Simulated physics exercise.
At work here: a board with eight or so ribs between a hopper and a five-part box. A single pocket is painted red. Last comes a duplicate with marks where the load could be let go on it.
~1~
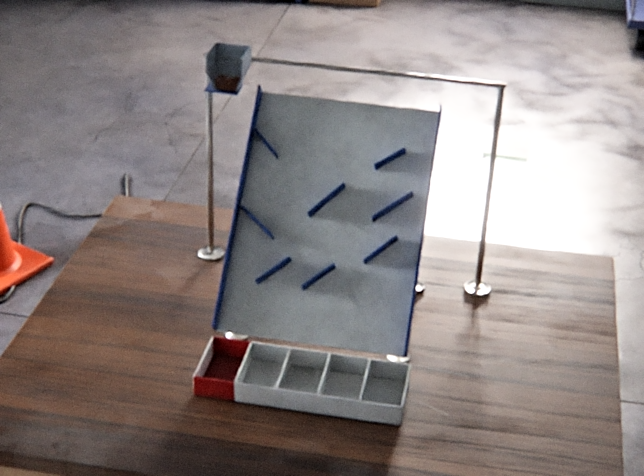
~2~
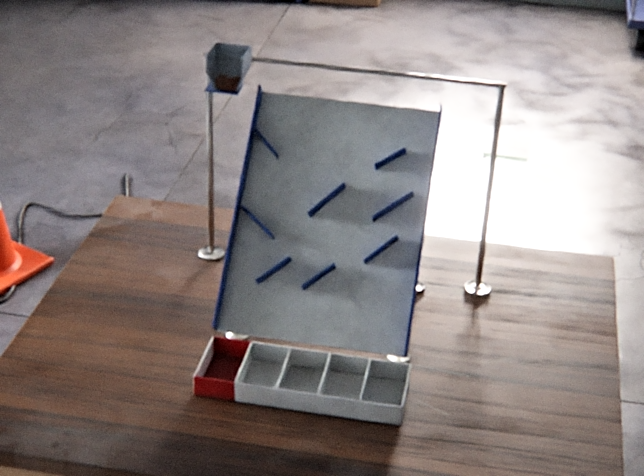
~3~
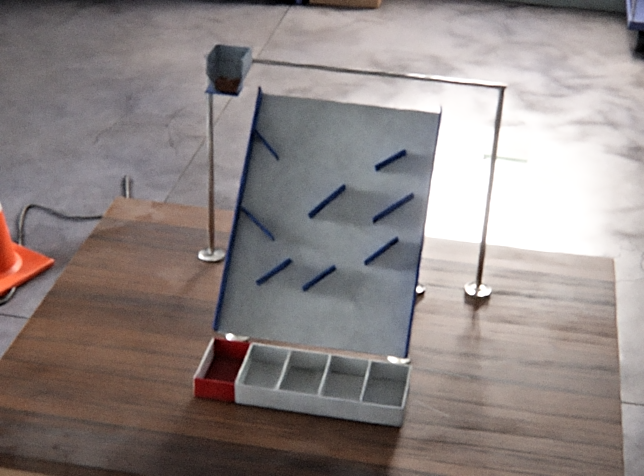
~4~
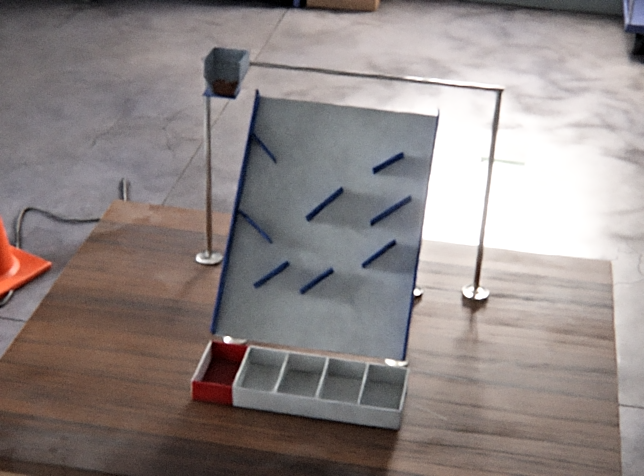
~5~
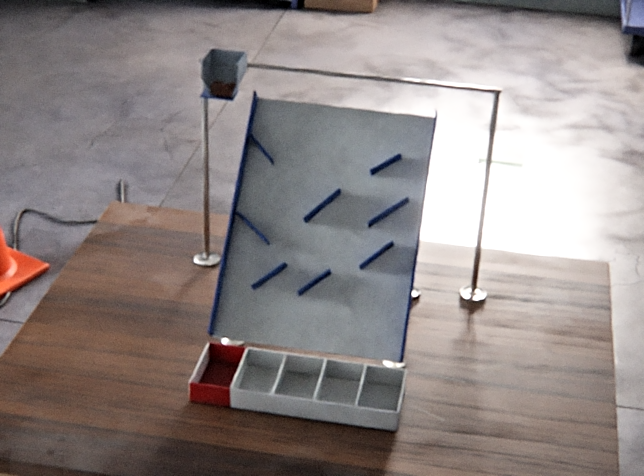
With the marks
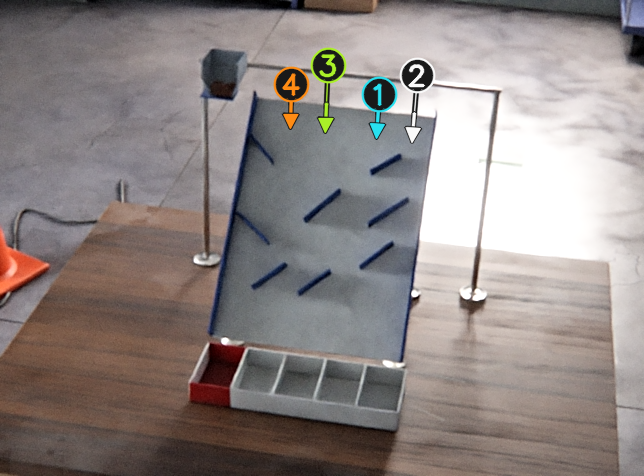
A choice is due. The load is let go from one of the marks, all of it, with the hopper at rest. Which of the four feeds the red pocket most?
3 beats the others.
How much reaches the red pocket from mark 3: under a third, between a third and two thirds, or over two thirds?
It is over two thirds.
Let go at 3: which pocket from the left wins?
The first from the left.
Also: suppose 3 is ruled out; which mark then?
The answer is 4.
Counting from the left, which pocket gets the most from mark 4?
The first from the left.
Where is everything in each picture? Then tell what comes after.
The first frame shows hopper (228, 83), clay pellets, door shut.
The second frame shows ribs (255, 129) to (277, 154), (375, 165) to (405, 148), (308, 213) to (344, 183).
The third frame shows ribs (373, 219) to (413, 193), (242, 207) to (272, 237), (364, 262) to (398, 237).
The fourth frame shows ribs (254, 285) to (288, 261), (300, 291) to (332, 268).
The fifth frame shows red pocket (210, 393), number 1 of 5 from the left.
On the marked copy, mark 1 meets the board at (376, 133); mark 2 meets the board at (412, 137); mark 3 meets the board at (325, 127); mark 4 meets the board at (290, 123).
For mark 1, roughly a quarter in the red pocket, roughly two thirds in other pockets, just a few outside the box.
For mark 2, about a tenth in the red pocket, the larger part in other pockets.
For mark 3, almost all in the red pocket, about a tenth in other pockets.
For mark 4, roughly two thirds in the red pocket, roughly a third in other pockets.
